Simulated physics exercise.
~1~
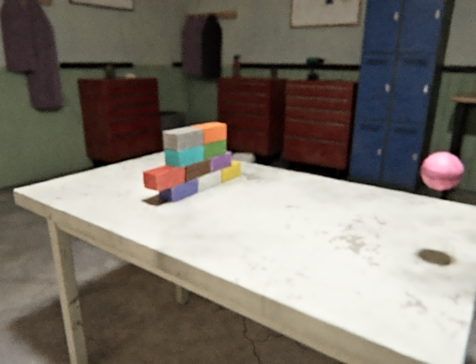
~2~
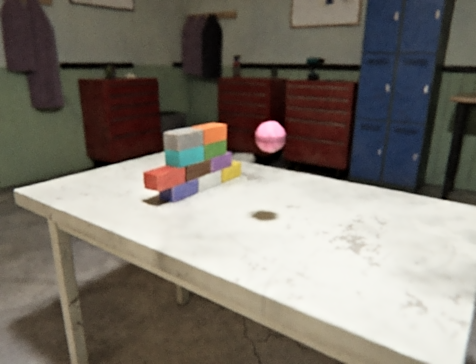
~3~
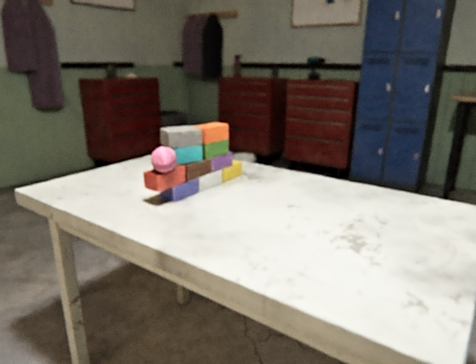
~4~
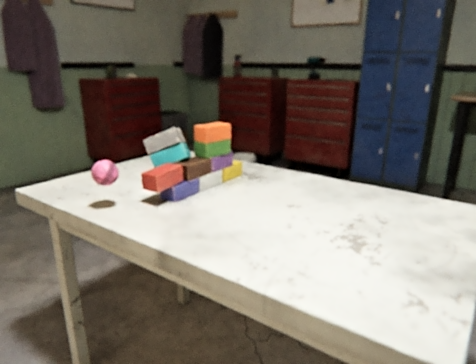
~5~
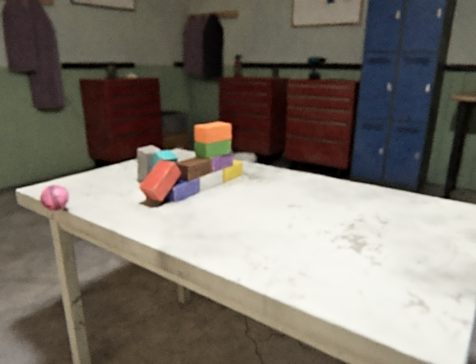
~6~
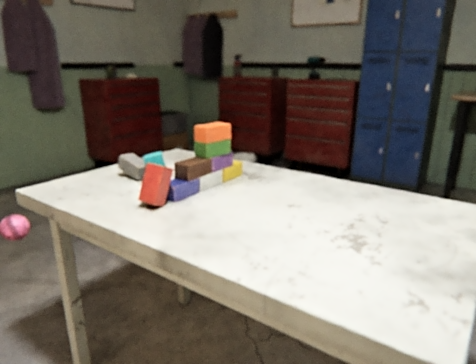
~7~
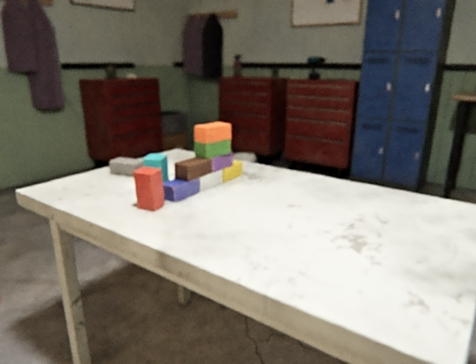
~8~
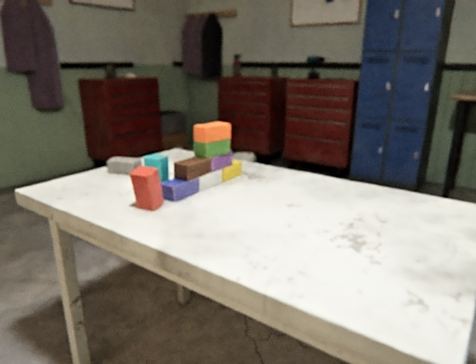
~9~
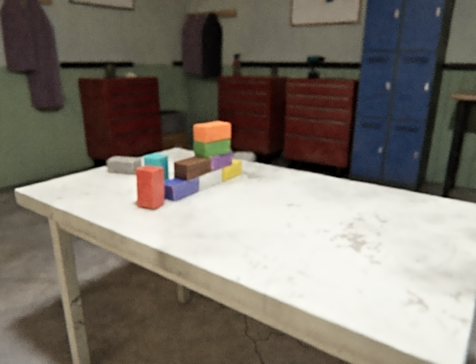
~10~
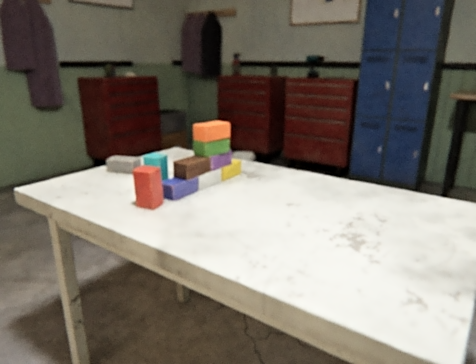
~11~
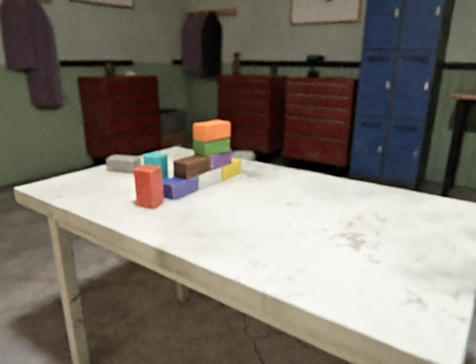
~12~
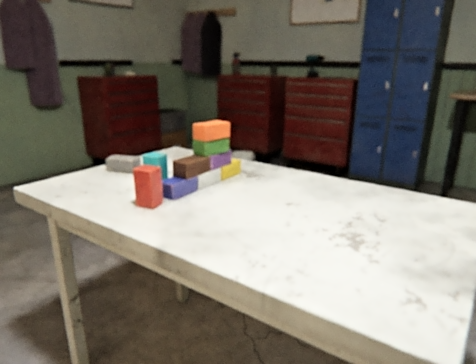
A pale, scuffed table stands in a room with red drawer cabinets, blue lockers and hanging coats, seen from slightly above by a gently swaying camera. Toward its left side is a stepped pile of coloured blocks, grey and orange on top, turquoise and green beneath, with red at the left end. A pink ball flies in from the right, reaches the pile's left side and carries on off the table's left edge. The grey and turquoise blocks tilt and tumble left, then the red one tips over, ending upright on its end. The remaining blocks stay stacked, orange over green.
